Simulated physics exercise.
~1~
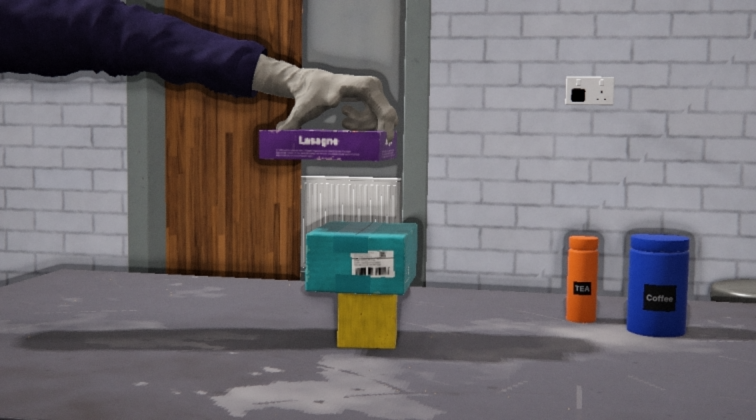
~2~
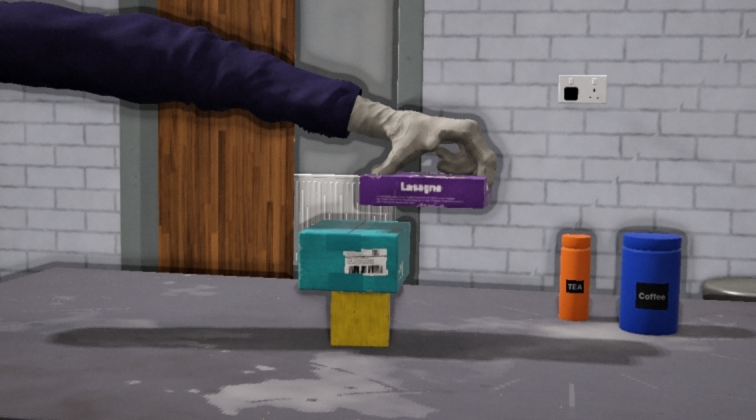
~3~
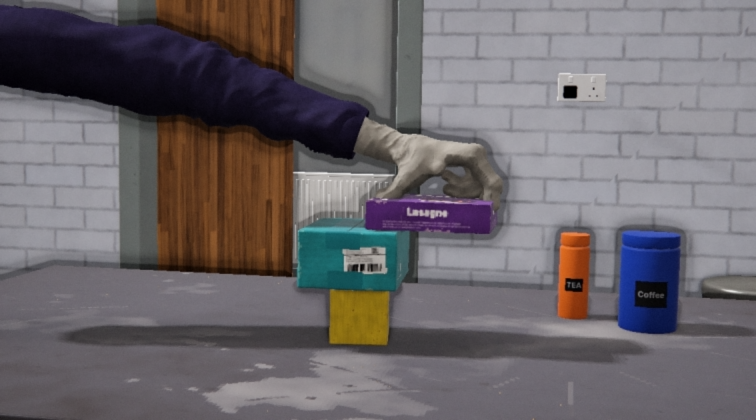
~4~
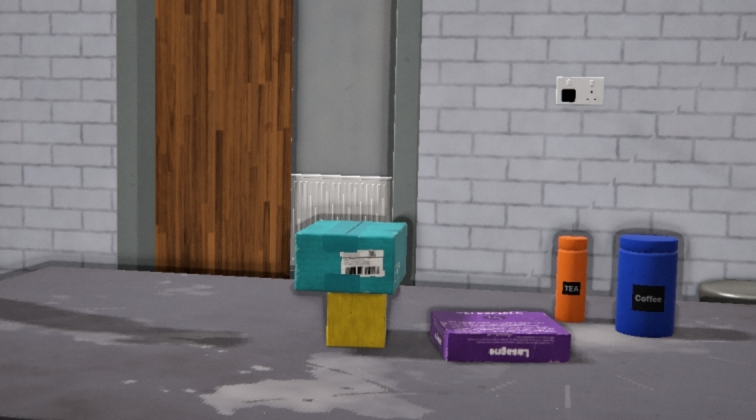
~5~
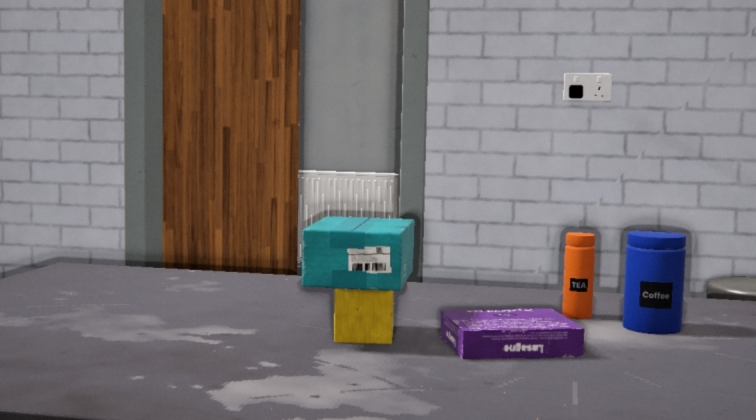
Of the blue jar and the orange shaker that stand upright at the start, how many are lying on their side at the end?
None of them are, as the blue jar and the orange shaker are both still standing upright at the end.
